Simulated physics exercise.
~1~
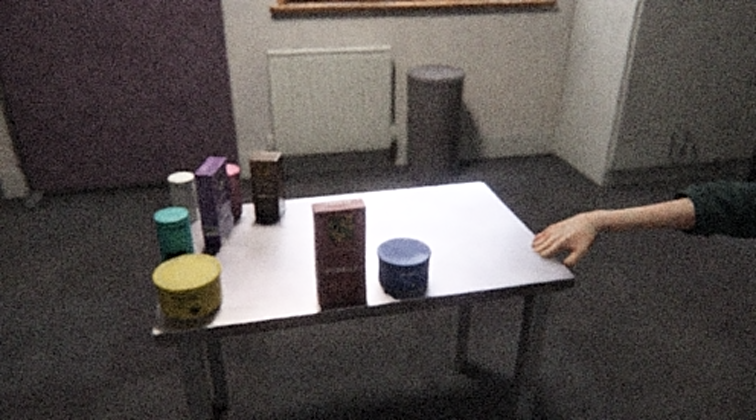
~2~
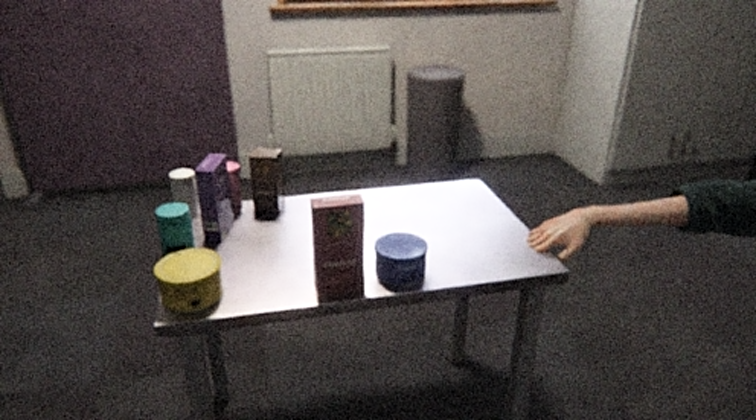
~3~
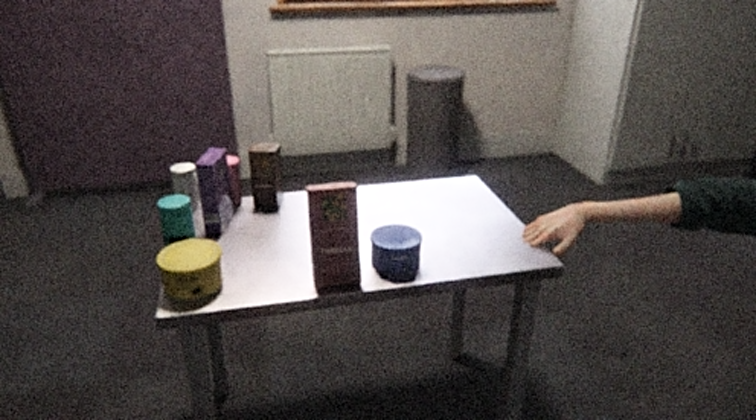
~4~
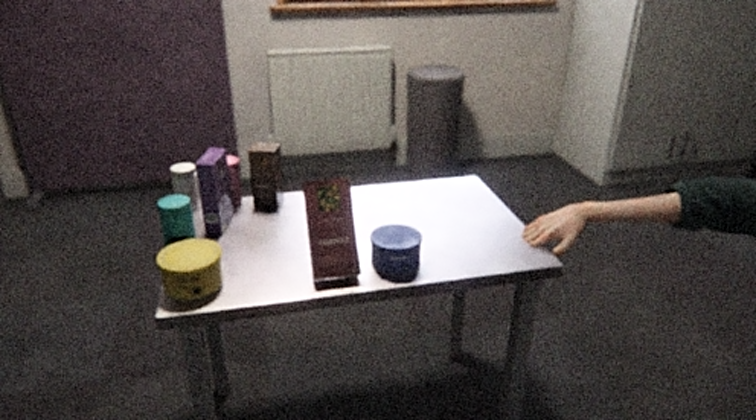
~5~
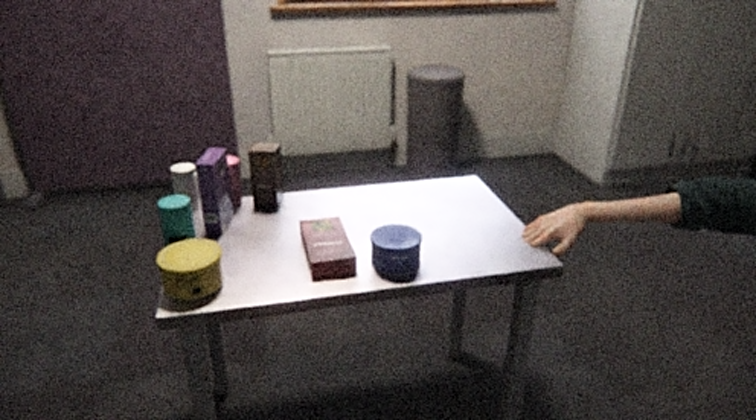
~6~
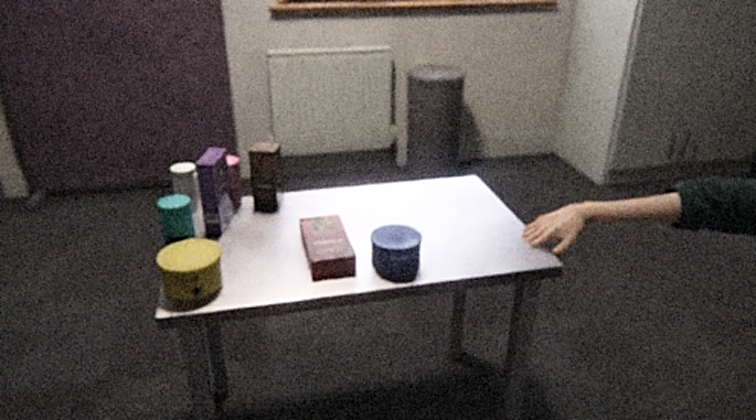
The footage shows a hand resting on the right edge of a white table of boxes and round tubs as the table shifts slightly away; the tall red packet tips backward and ends lying flat, while the yellow tub and the others stay upright.
